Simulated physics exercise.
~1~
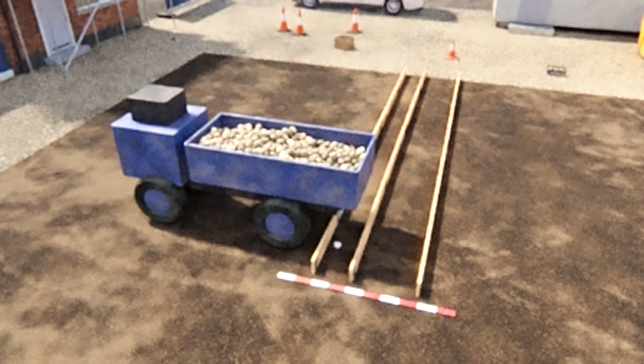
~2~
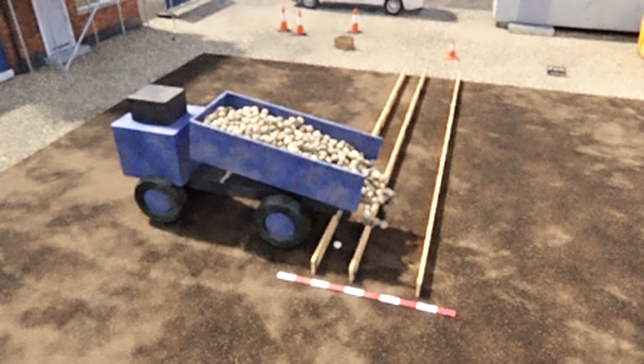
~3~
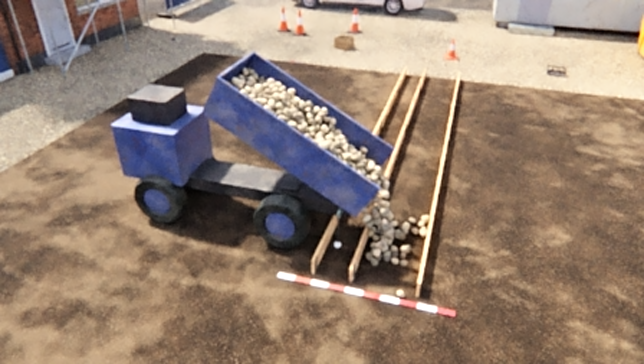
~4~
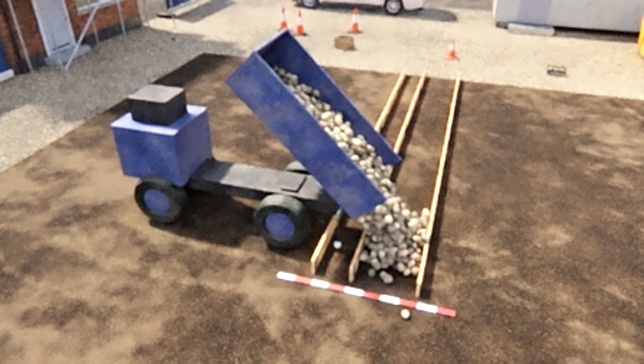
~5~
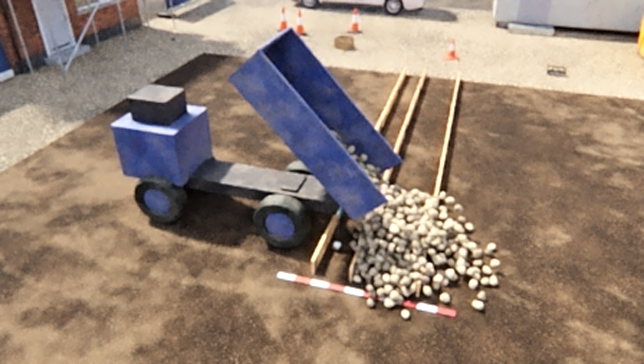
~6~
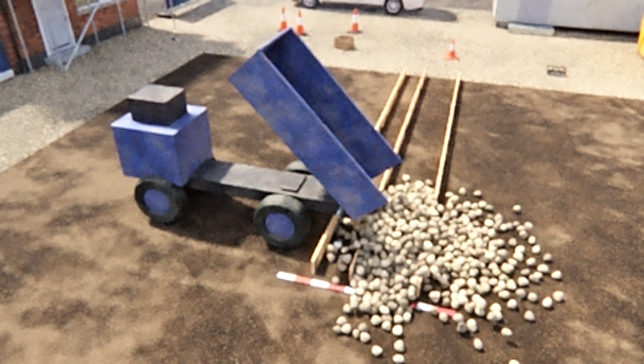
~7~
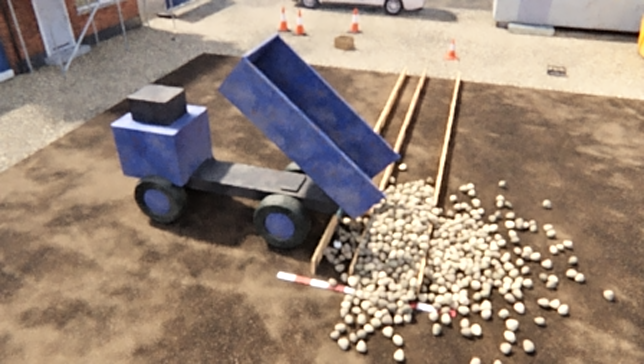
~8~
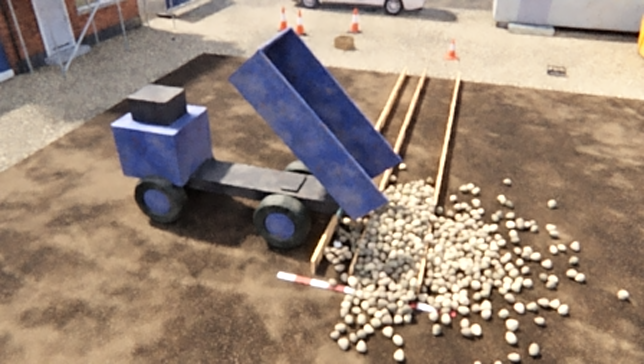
A blue tipper truck raises its body and dumps pale stones across the wooden planks.
